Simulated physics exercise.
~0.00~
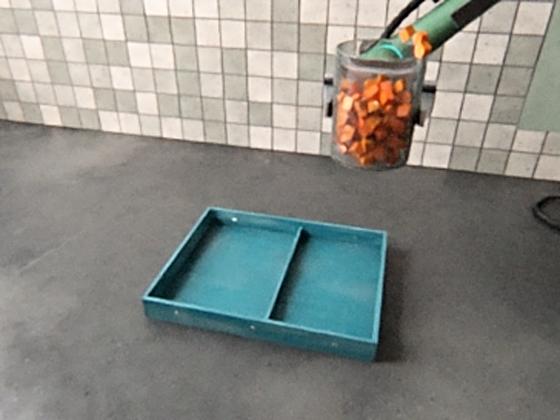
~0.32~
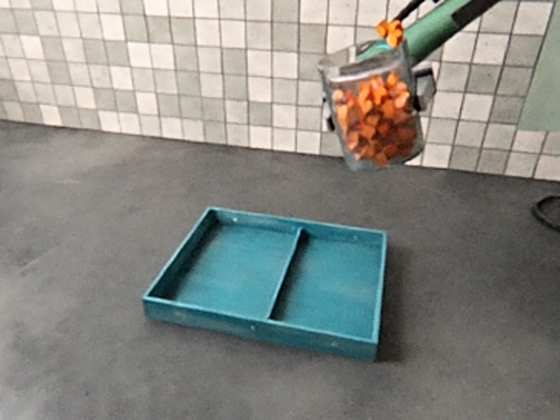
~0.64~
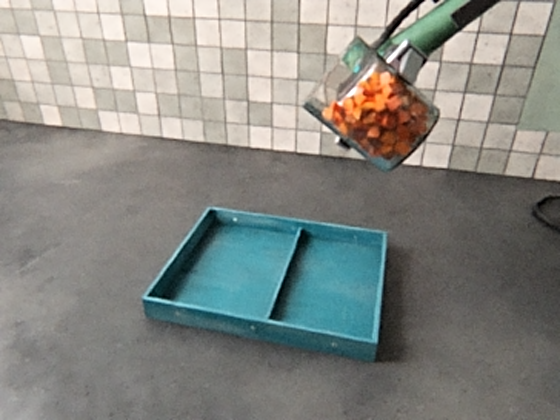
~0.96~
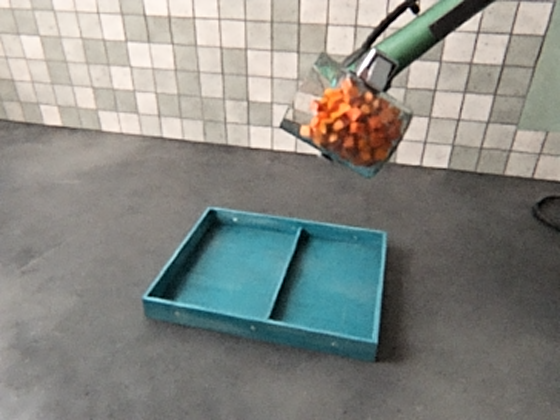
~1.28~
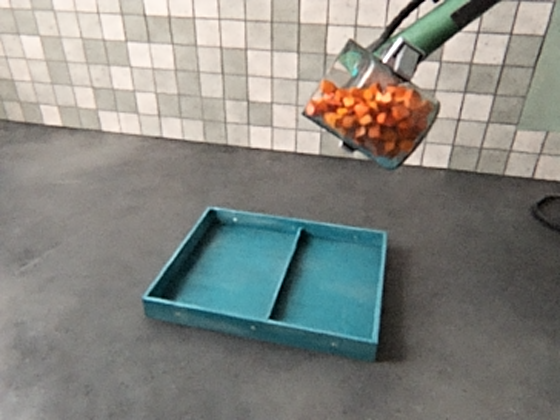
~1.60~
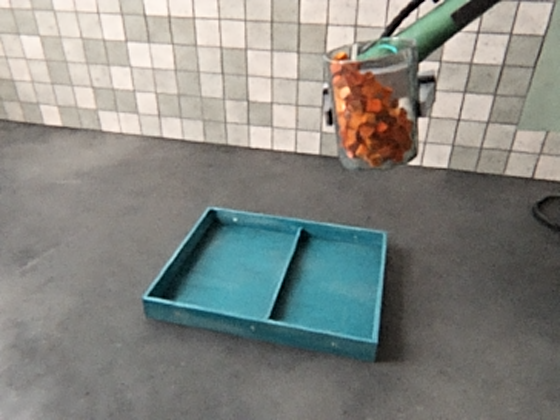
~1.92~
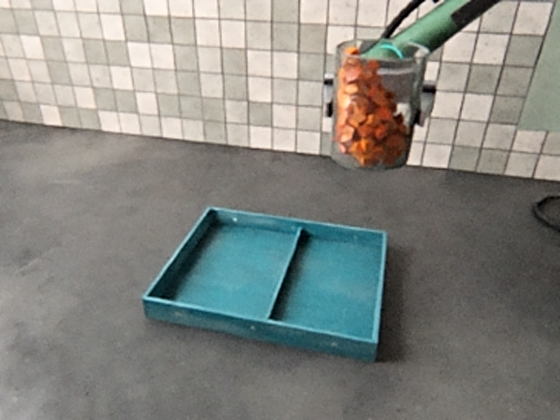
At first, a green robot arm holds a clear beaker full of small orange vegetable dice upright, above and behind an empty teal tray with two compartments on a dark grey counter. The arm begins to lean the beaker, its mouth tipping toward the left. It keeps tilting until the beaker lies almost on its side, shifting a little left as the dice slump along its wall. The arm then swings it back to the right and turns it up again. Finally the beaker hangs upright, still well filled, and the tray remains empty.
